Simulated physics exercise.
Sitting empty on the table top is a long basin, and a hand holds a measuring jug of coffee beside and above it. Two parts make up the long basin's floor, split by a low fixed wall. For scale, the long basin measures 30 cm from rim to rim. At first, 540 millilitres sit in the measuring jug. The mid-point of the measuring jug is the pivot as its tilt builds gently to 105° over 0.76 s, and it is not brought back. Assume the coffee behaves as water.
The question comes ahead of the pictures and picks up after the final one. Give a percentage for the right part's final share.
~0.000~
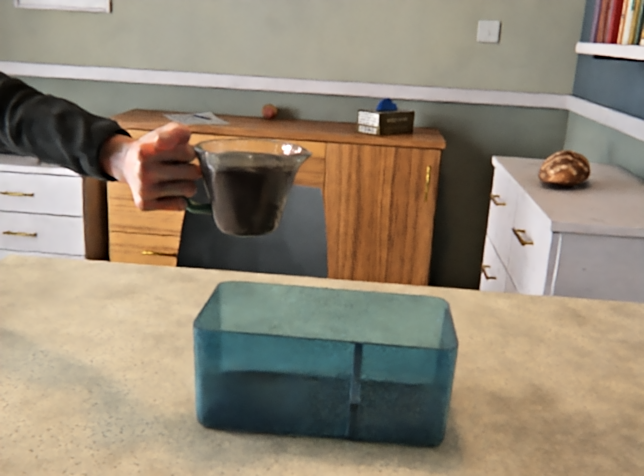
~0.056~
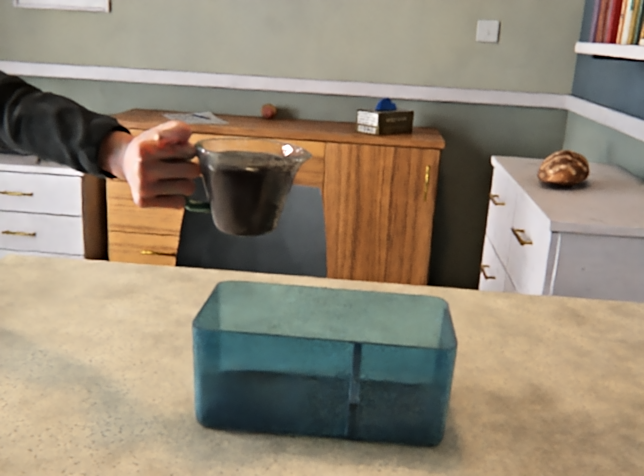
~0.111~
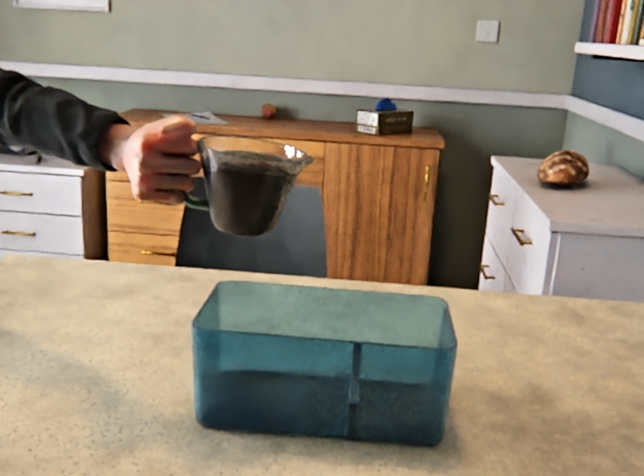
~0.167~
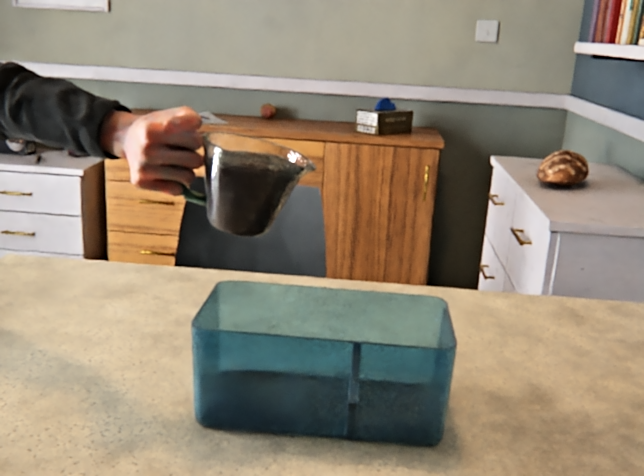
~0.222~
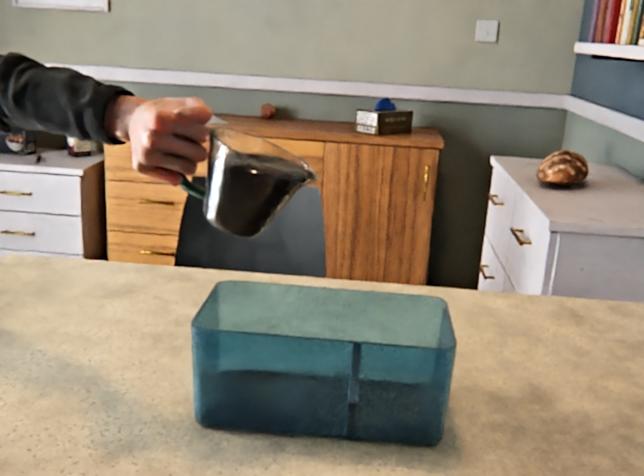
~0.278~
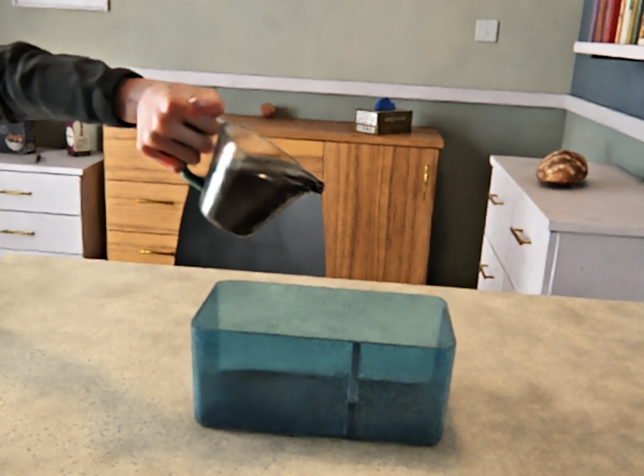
My figure is 32 %.
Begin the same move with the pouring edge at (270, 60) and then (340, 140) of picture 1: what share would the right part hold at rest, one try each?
5 and 75 %.
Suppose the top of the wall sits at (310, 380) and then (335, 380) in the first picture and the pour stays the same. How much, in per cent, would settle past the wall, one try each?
Around 90 and 70 percent, in that order.
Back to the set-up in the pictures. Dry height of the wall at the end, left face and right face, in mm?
Looks like roughly 34 mm on the left and roughly 34 mm on the right.
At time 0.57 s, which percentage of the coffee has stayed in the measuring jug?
I reckon about 36 in a hundred is still held.
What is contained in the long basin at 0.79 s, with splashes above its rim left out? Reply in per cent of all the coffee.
Roughly 92 %.
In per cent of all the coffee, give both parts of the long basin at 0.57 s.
Left side near 12, right side near 22.
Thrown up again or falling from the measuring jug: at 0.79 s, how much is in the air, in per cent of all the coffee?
6 per cent or so.
After 0.57 s the tilt is 90° and 35 per cent is still to pour, 12 is left of the wall and 22 right of it.
After 0.79 s the tilt is 105° and 2 per cent is still to pour, 61 is left of the wall and 31 right of it.
After 1.01 s the tilt is 105° and 0 per cent is still to pour, 66 is left of the wall and 32 right of it.
After 1.26 s the tilt is 105° and 0 per cent is still to pour, 66 is left of the wall and 32 right of it.
In the end 66 per cent lies left of the wall, 32 right of it and 2 outside.
